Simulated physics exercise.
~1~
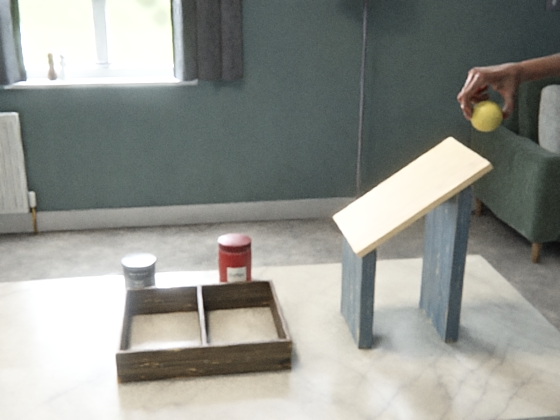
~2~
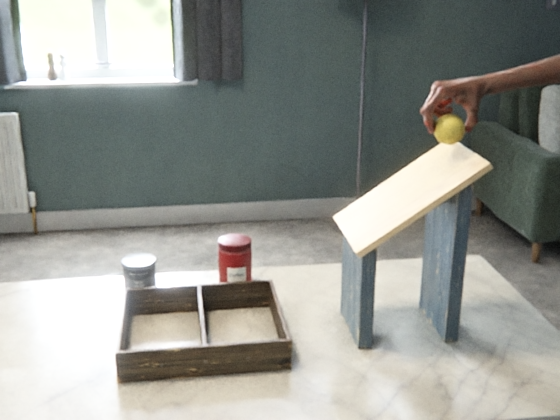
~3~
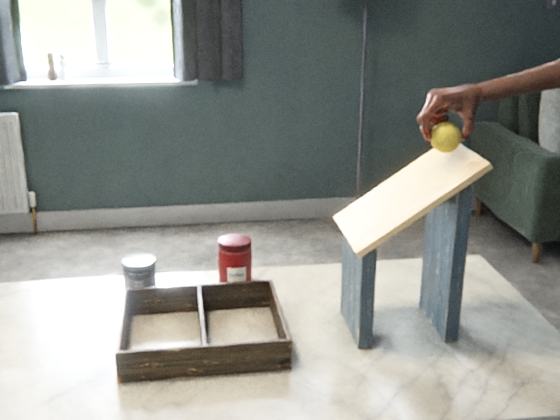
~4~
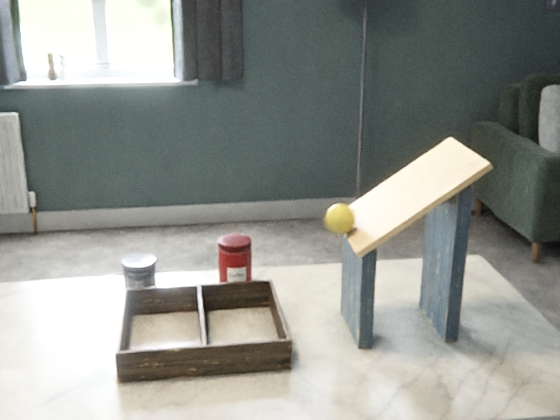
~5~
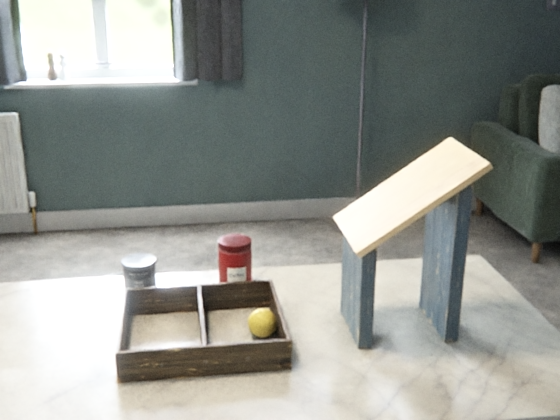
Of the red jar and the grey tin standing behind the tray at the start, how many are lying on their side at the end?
None of them are; the red jar and the grey tin both still stand upright behind the tray.
A yellow lemon was held by a hand over the top of a sloping wooden board and, once let go, travelled down to the left, dropped off the low end and ended up in the nearer bay of the divided tray.
